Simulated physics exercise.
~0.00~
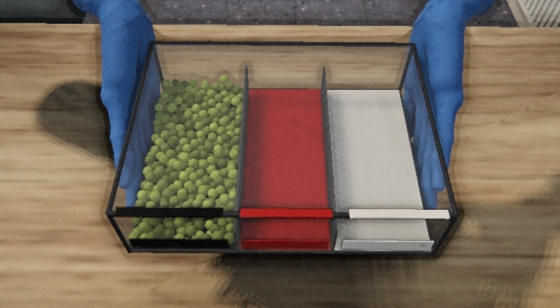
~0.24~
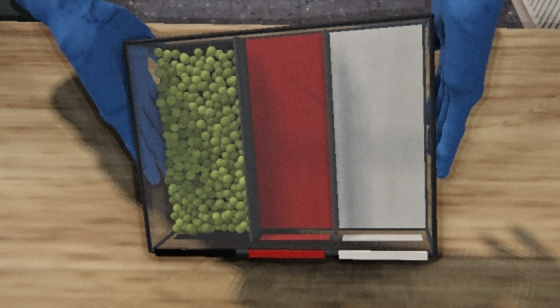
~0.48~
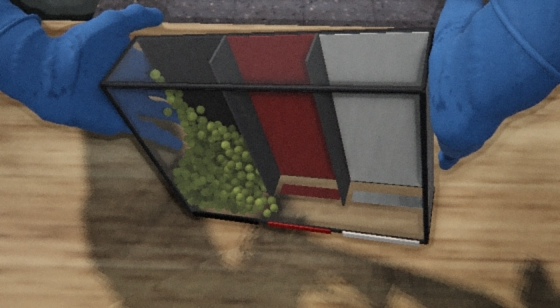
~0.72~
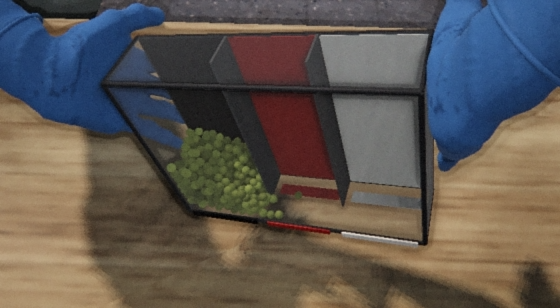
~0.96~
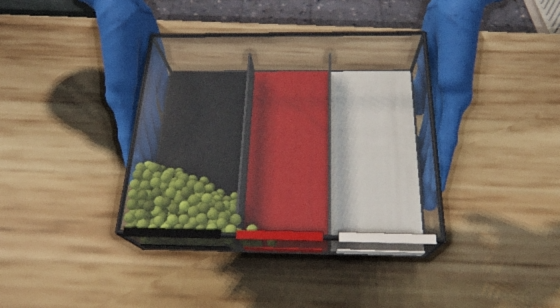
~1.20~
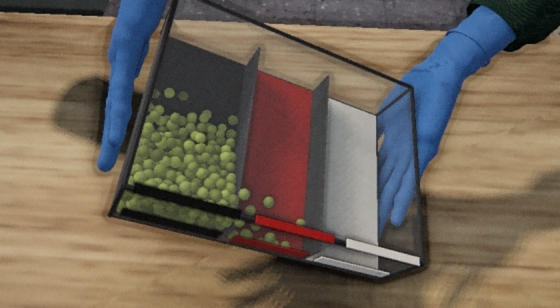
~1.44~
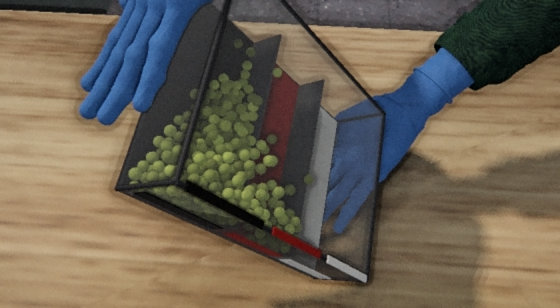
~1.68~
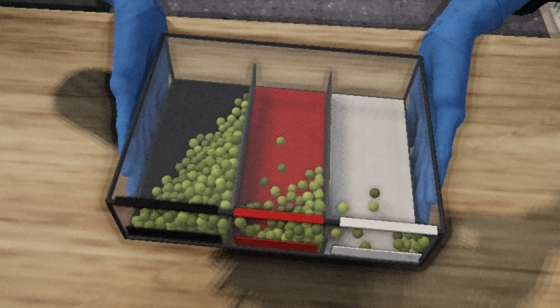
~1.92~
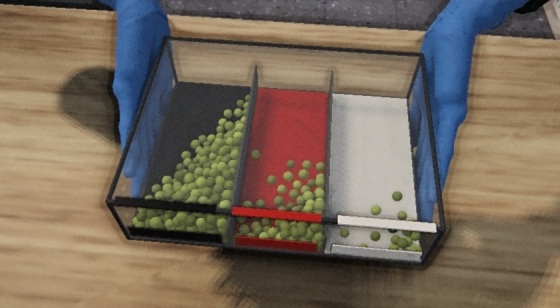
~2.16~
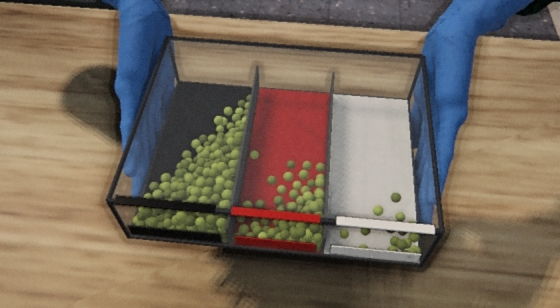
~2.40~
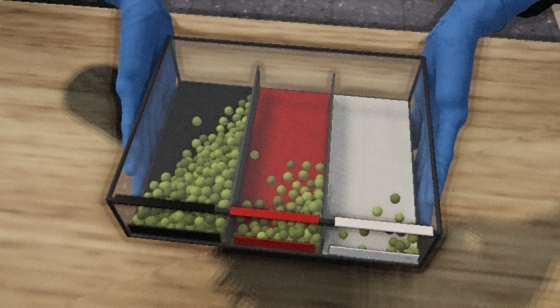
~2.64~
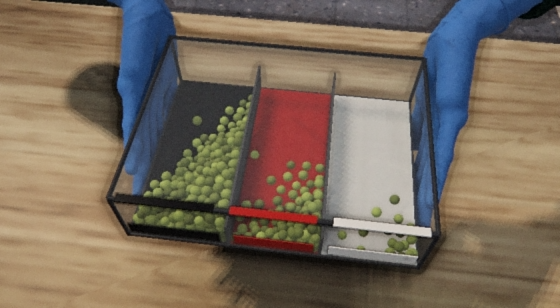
Blue-gloved hands hold a clear lidded box above a pale wooden table, seen from above and in front, with black, red and white sections from left to right and green peas covering the black one. The hands tip the box steeply toward the viewer, and the peas slide into a heap at the near end of the black section. They level it, then tilt it down to the right, sending peas tumbling over the dividers. Finally the box returns level and stays still, most peas left in black, a smaller group in red and a few in white.
